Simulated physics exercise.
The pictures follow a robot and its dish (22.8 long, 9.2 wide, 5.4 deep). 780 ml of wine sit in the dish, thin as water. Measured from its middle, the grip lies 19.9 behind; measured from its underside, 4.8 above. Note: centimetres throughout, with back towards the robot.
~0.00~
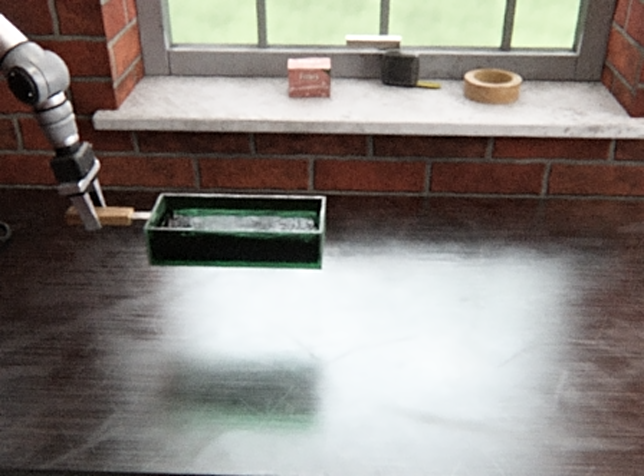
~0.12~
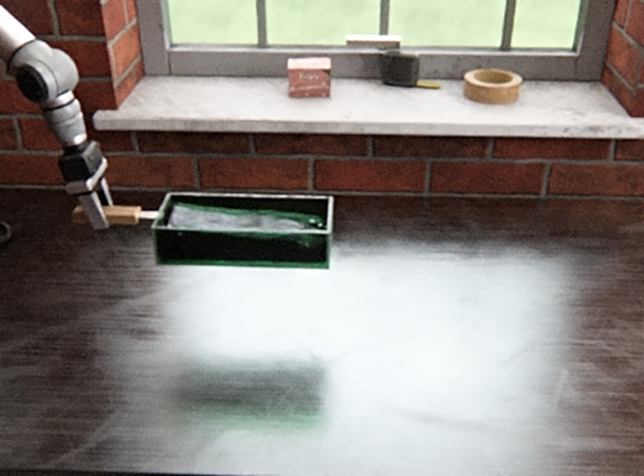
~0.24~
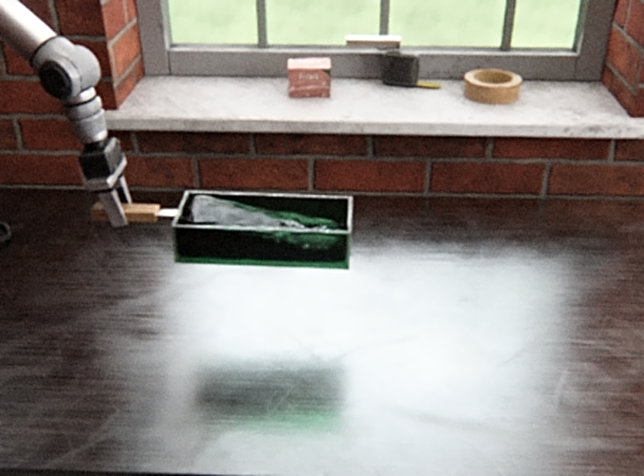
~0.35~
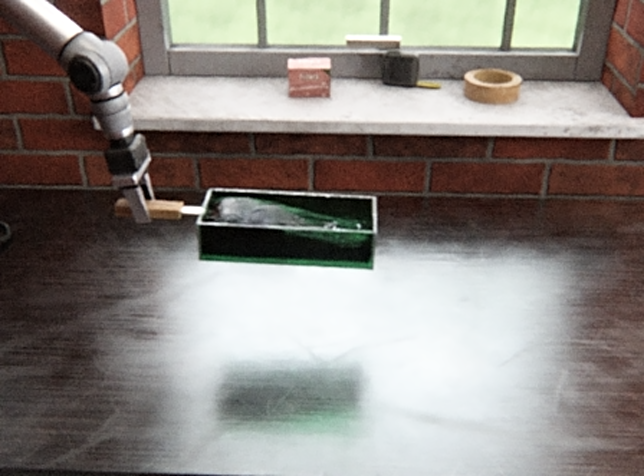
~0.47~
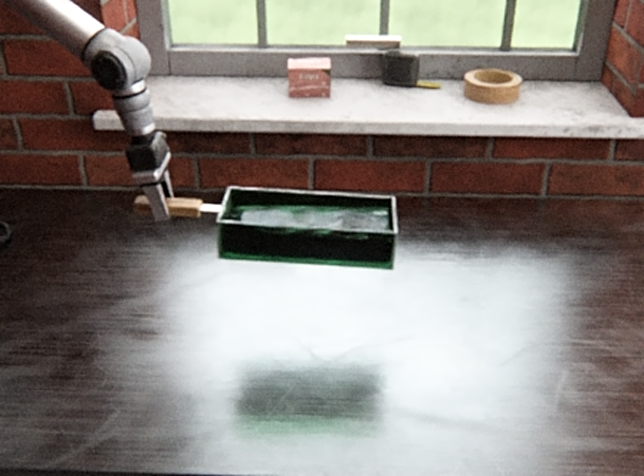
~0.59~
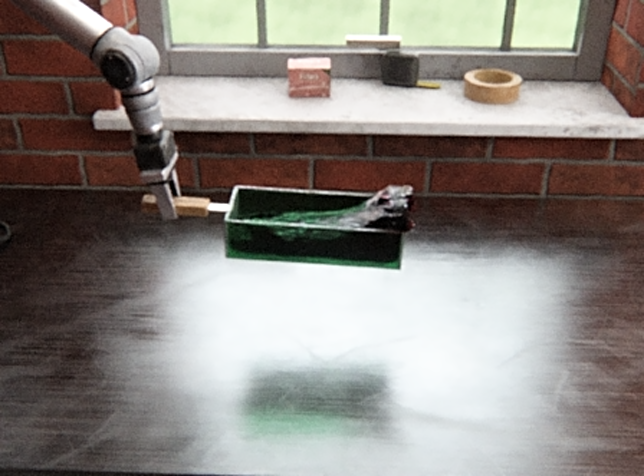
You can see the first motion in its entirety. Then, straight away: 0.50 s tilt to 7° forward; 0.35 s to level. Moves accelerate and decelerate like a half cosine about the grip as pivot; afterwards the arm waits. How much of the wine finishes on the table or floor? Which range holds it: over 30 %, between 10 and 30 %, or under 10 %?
It lies between 10 and 30 %.
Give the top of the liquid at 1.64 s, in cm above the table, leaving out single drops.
The liquid tops out near 18 cm above the table.
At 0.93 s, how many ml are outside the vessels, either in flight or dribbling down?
Some 5 ml.
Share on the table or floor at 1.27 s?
Estimate: Near 14 in a hundred.
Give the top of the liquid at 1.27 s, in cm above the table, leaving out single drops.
Roughly 17 cm above the table.
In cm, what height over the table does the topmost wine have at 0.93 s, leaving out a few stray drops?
Top height: Around 16 cm.
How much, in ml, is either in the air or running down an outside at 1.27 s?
It works out to close to 0 ml.
After 0.93 s, tilted 6° forward, liquid up to 16 above the table; 675 ml in the dish, 100 ml on the table or floor, 5 ml in the air or running down outside.
After 1.27 s, tilted 3° forward, liquid up to 17 above the table; 675 ml in the dish, 105 ml on the table or floor.
After 1.64 s, level, liquid up to 18 above the table; 675 ml in the dish, 105 ml on the table or floor.
After 2.44 s, level, liquid up to 18 above the table; 675 ml in the dish, 105 ml on the table or floor.
In the end, 675 ml in the dish, 105 ml on the table or floor. That is 13 % on the table or floor.
